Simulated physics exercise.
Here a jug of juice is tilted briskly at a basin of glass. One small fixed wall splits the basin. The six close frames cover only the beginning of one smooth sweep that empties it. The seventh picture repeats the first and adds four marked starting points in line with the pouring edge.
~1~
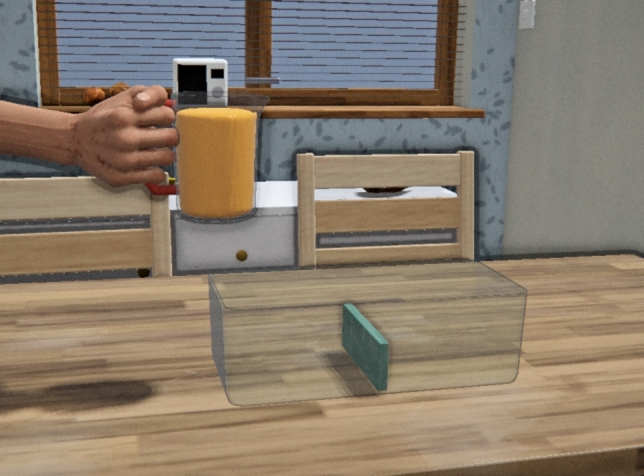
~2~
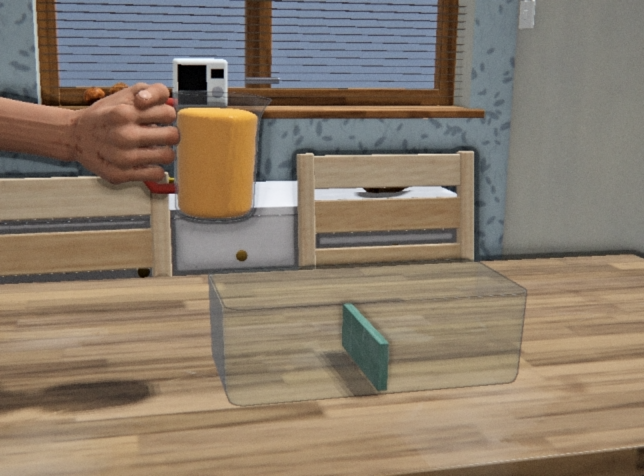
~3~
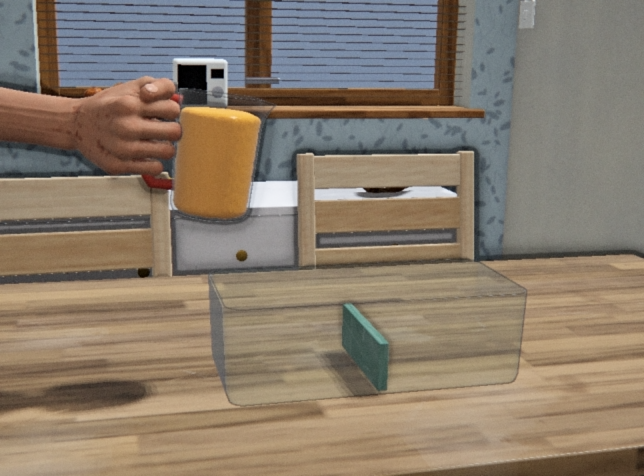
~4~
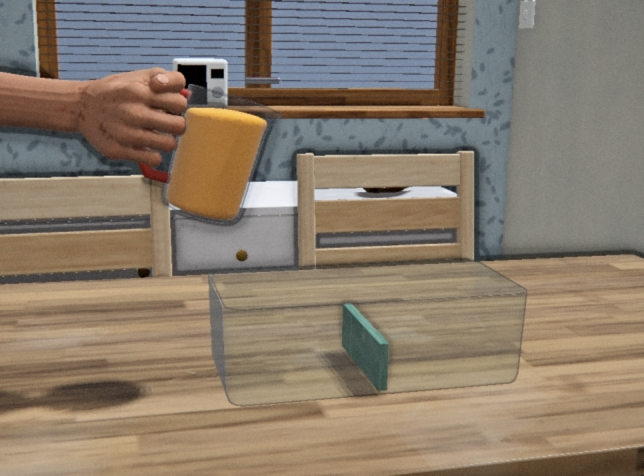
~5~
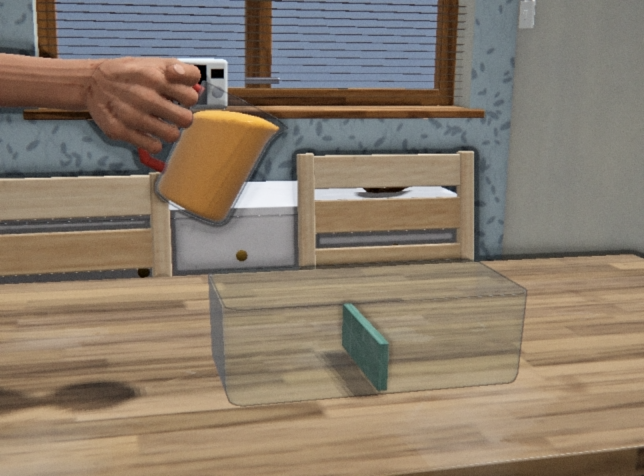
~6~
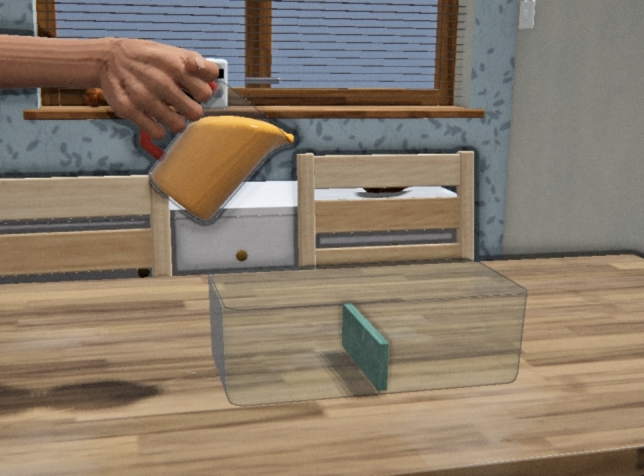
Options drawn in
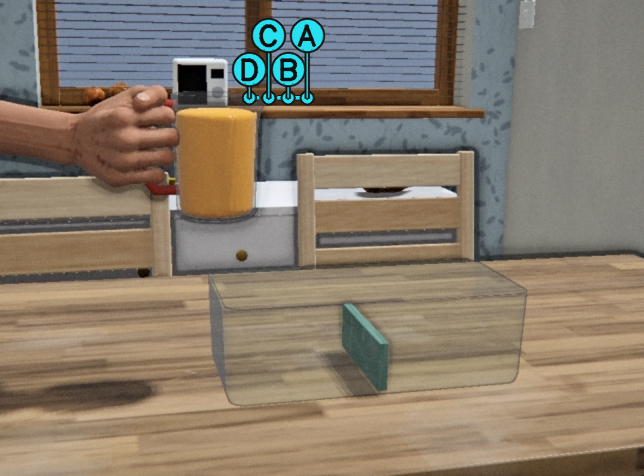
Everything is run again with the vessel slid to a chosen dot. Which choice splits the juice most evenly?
Best: A.
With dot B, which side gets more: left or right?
The left one.
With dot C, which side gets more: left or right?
More ends on the left.
In cyan, A at (307, 97); B at (288, 97); C at (268, 97); D at (249, 97).
For dot A, about 57 % ends left of the wall and 41 % right of it.
For dot B, about 83 % ends left of the wall and 10 % right of it; 7 % is lost outside.
For dot C, about 89 % ends left of the wall and 4 % right of it; 8 % is lost outside.
For dot D, about 91 % ends left of the wall and 4 % right of it; 6 % is lost outside.
